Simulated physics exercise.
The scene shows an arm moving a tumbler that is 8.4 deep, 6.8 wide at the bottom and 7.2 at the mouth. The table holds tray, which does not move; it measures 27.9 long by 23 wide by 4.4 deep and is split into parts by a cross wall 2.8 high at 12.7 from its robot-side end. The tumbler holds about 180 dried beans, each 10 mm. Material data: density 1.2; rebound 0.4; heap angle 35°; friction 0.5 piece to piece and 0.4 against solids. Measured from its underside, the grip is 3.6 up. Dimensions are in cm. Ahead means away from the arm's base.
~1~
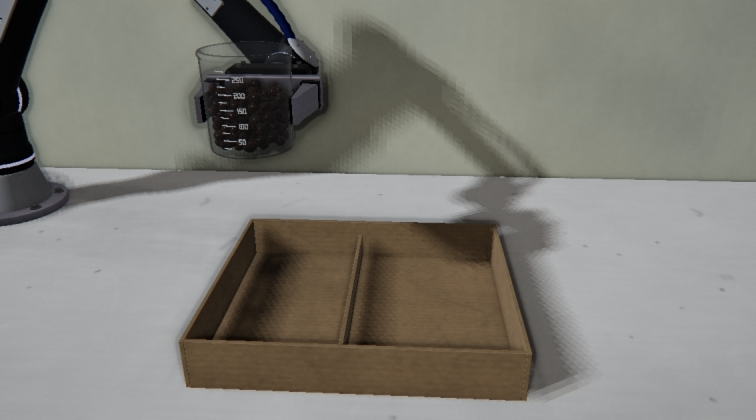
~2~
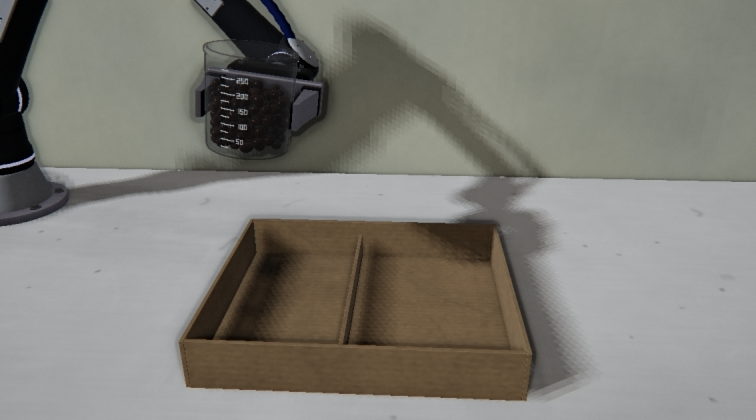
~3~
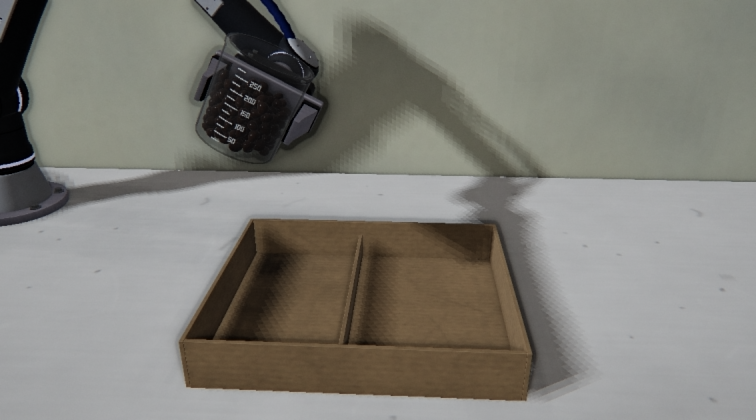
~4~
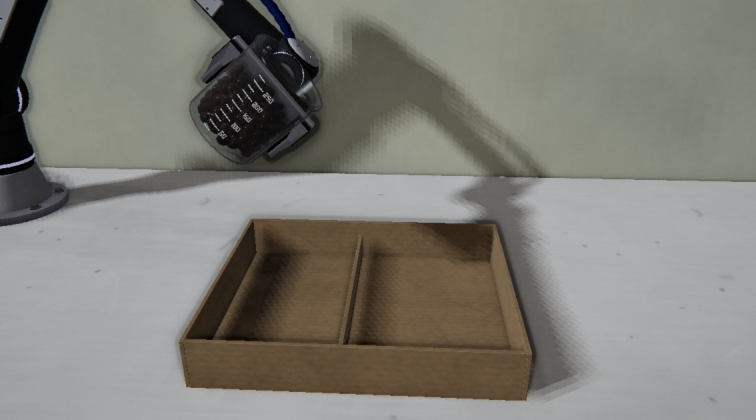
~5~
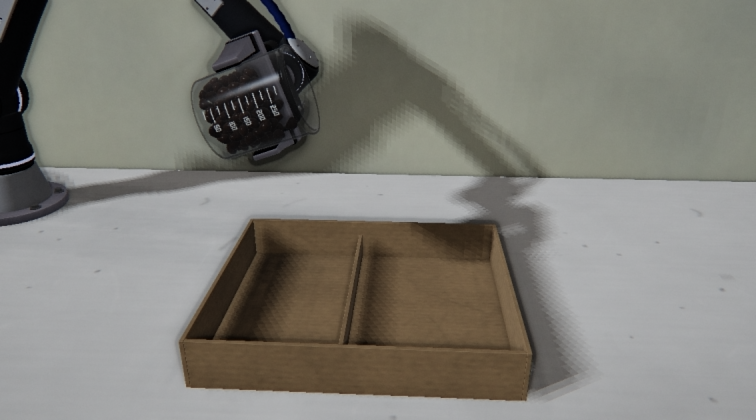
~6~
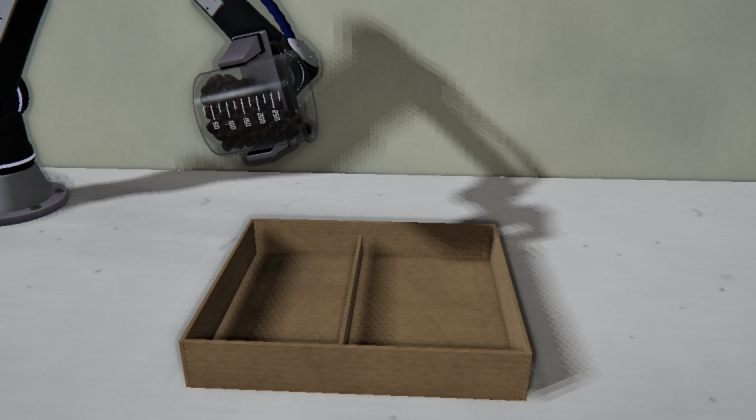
A robot arm held a clear beaker of dark beans above a divided brown tray, then steadily tilted it from upright until it lay nearly on its side, while the tray stayed still and empty.
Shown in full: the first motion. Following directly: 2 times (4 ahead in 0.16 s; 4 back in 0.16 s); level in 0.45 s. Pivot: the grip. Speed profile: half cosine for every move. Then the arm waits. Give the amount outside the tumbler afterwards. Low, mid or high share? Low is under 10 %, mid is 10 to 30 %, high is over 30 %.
A mid share.
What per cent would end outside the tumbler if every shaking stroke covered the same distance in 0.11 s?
Roughly 55 in a hundred.
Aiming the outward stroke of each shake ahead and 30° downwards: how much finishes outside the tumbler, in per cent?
Roughly 5 per cent.
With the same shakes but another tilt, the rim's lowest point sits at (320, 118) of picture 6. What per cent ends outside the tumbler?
I'd put it at roughly 5 %.
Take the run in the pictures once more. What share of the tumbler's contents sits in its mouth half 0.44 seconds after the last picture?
Share in the mouth half: About 40 %.
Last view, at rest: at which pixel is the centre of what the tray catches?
It ends up close to (367, 304).
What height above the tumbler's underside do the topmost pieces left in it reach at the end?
6.0 cm.
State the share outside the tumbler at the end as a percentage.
Close to 20 in a hundred.
Then, 0.44 s after the last picture, tilted 78° forward, highest piece 22 above the table; 164 in the tumbler, 8 in the far-side part, 5 in the robot-side part, 4 in flight or on a rim.
Then, 0.87 s after the last picture, tilted 37° forward, highest piece 24 above the table; 144 in the tumbler, 21 in the far-side part, 14 in the robot-side part, 2 in flight or on a rim.
Then, 1.29 s after the last picture, level, highest piece 24 above the table; 144 in the tumbler, 23 in the far-side part, 14 in the robot-side part.
Then, 2.34 s after the last picture, level, highest piece 24 above the table; 144 in the tumbler, 23 in the far-side part, 14 in the robot-side part.
Final count, 144 in the tumbler, 23 in the far-side part, 14 in the robot-side part. That is 20 % outside the tumbler.
